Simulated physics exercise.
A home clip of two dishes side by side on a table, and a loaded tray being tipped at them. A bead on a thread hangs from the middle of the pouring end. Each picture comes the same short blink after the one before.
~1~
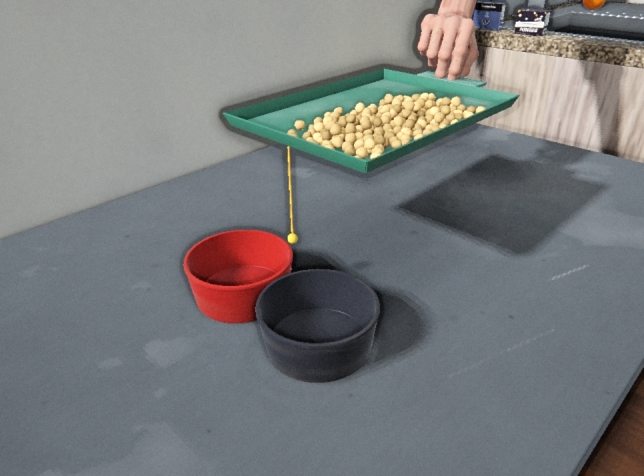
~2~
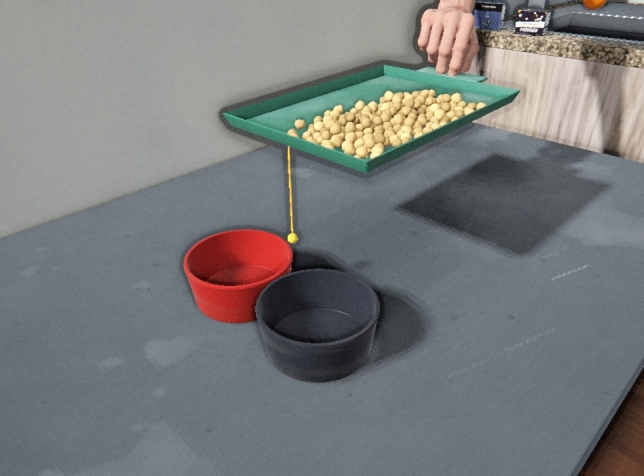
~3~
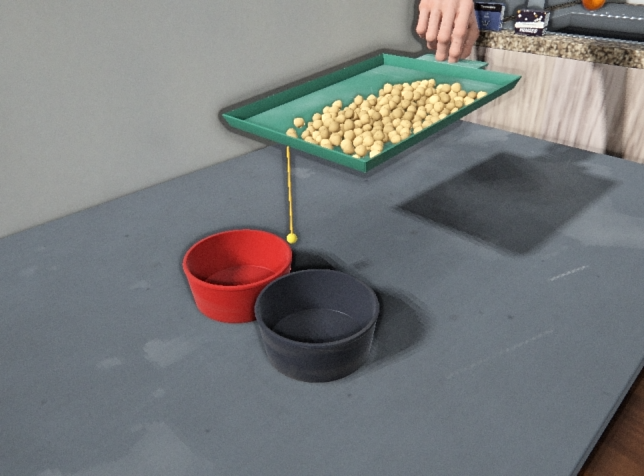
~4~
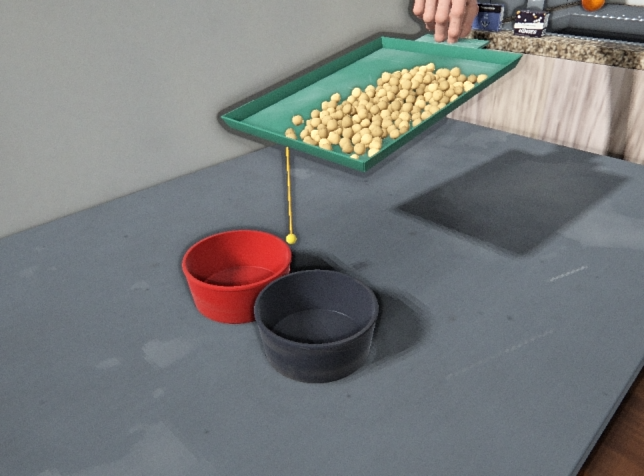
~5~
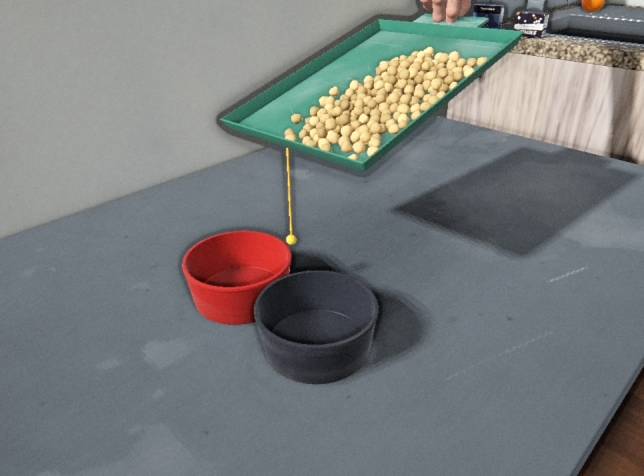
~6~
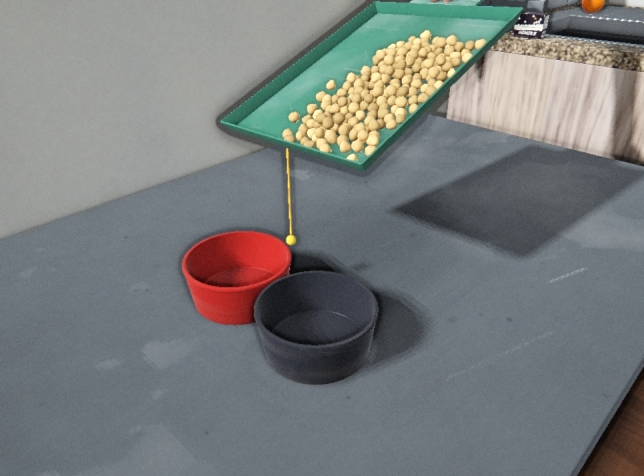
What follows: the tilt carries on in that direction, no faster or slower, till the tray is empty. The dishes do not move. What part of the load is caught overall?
Caught overall: Over half.
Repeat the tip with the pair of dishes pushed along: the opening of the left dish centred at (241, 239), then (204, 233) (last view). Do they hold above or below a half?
First above a half, then over half.
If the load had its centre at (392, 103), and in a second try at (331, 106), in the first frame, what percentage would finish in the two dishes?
The first gives 80 %, the second 80 %.
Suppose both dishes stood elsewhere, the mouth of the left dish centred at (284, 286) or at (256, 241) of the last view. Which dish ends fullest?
In turn: The left one; the left-hand dish.
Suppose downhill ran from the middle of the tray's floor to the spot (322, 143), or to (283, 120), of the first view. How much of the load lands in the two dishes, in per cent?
In turn 90 and 30 in a hundred.
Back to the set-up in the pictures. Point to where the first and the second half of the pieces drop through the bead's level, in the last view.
The first part at (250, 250); the rest at (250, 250).
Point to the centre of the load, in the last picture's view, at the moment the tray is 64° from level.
Roughly at (299, 123).
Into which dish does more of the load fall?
That is left.
Just after the last frame, tray tipped steeply; the larger part on the tray; just a few in the left dish; about a tenth in the air.
A moment on, tray tipped past a quarter turn; about a tenth on the tray; roughly a quarter in the right dish; roughly a third in the left dish; about a tenth outside both; roughly a quarter in the air.
Further on, tray tipped past a quarter turn; roughly a quarter in the right dish; roughly half in the left dish; roughly a quarter outside both.
When it is over, tray tipped past a quarter turn; roughly a quarter in the right dish; roughly half in the left dish; roughly a quarter outside both.
